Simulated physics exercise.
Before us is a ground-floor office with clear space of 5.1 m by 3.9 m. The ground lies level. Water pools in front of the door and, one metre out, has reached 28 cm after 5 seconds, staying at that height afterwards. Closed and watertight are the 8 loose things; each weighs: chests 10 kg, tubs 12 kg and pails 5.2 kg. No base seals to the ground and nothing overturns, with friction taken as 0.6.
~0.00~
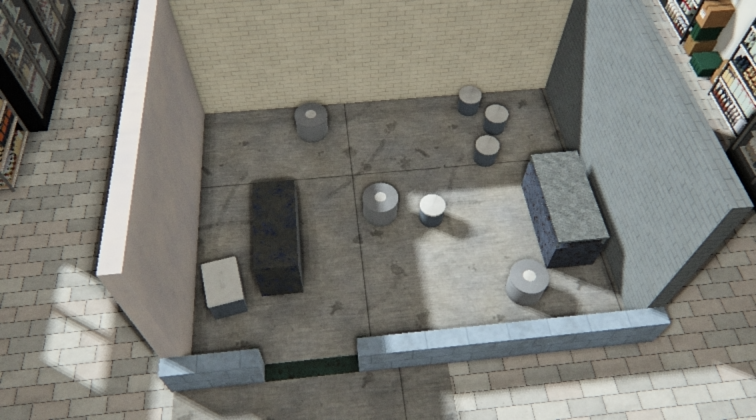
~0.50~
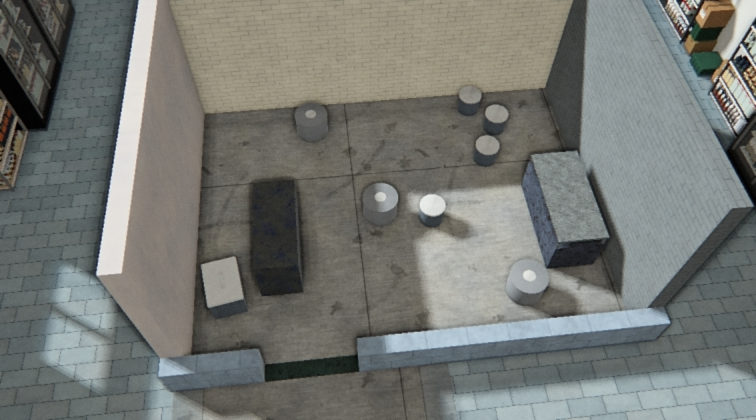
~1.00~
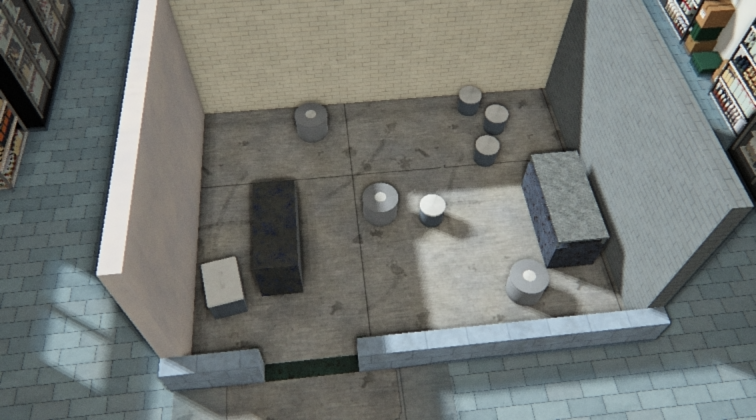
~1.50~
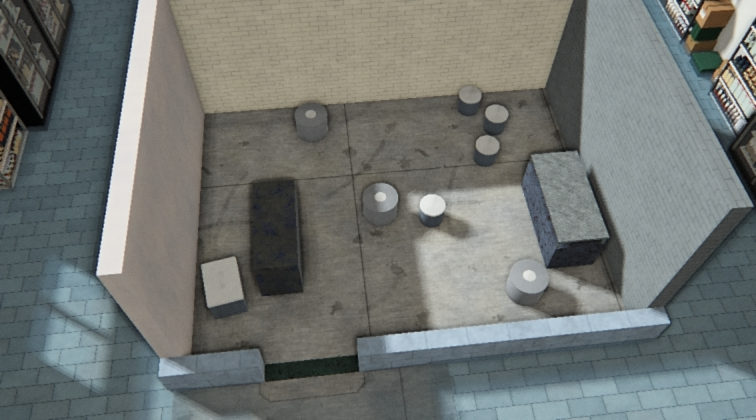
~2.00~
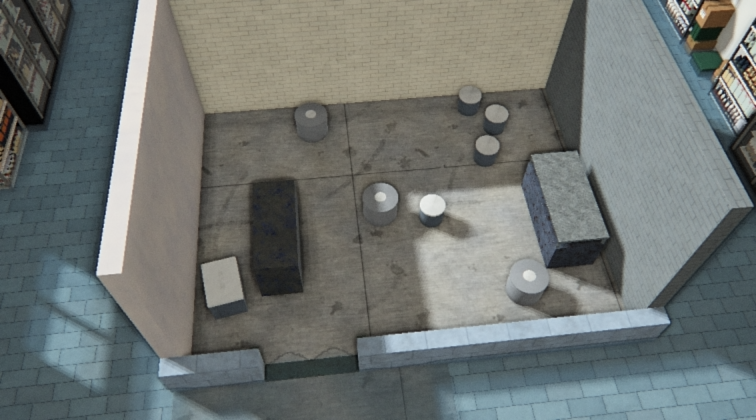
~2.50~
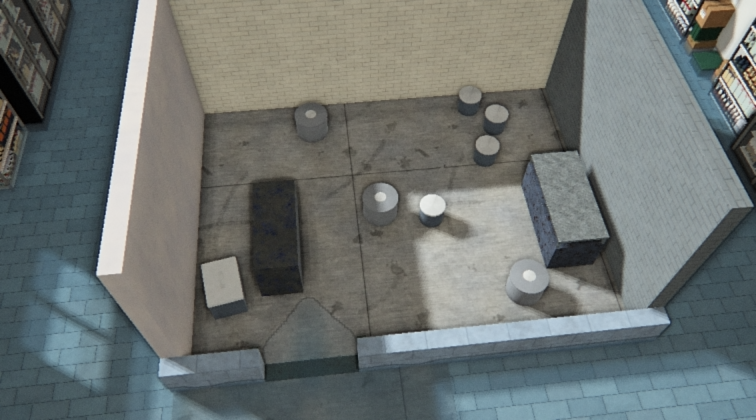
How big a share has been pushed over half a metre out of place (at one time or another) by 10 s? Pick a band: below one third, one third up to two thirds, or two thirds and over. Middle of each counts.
The share is two thirds and over.
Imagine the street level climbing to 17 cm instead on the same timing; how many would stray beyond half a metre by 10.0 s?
Then it comes to 1.
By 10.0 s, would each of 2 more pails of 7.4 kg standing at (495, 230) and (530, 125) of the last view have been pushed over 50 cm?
Order as asked - inside the cutoff and inside the cutoff.
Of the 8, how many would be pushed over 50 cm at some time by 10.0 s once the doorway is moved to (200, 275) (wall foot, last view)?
The count would be 5.
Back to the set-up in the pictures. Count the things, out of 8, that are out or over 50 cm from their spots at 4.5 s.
It comes to 0.
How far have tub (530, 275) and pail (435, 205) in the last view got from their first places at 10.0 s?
Net displacement, in order: 0 cm; 150 cm.
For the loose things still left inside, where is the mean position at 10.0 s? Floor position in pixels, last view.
Centre of the remaining things: Roughly (454, 148).
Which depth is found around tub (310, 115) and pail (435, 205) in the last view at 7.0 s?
5 and 4 cm.
After 3.5 s 0 of 8 are over 50 cm from their spots; 0 afloat.
After 4.5 s 0 of 8 are over 50 cm from their spots; 0 afloat.
After 7.0 s 3 of 8 are over 50 cm from their spots; 0 afloat.
After 10.0 s 6 of 8 are over 50 cm from their spots, and 6 have been at some point; 7 afloat.
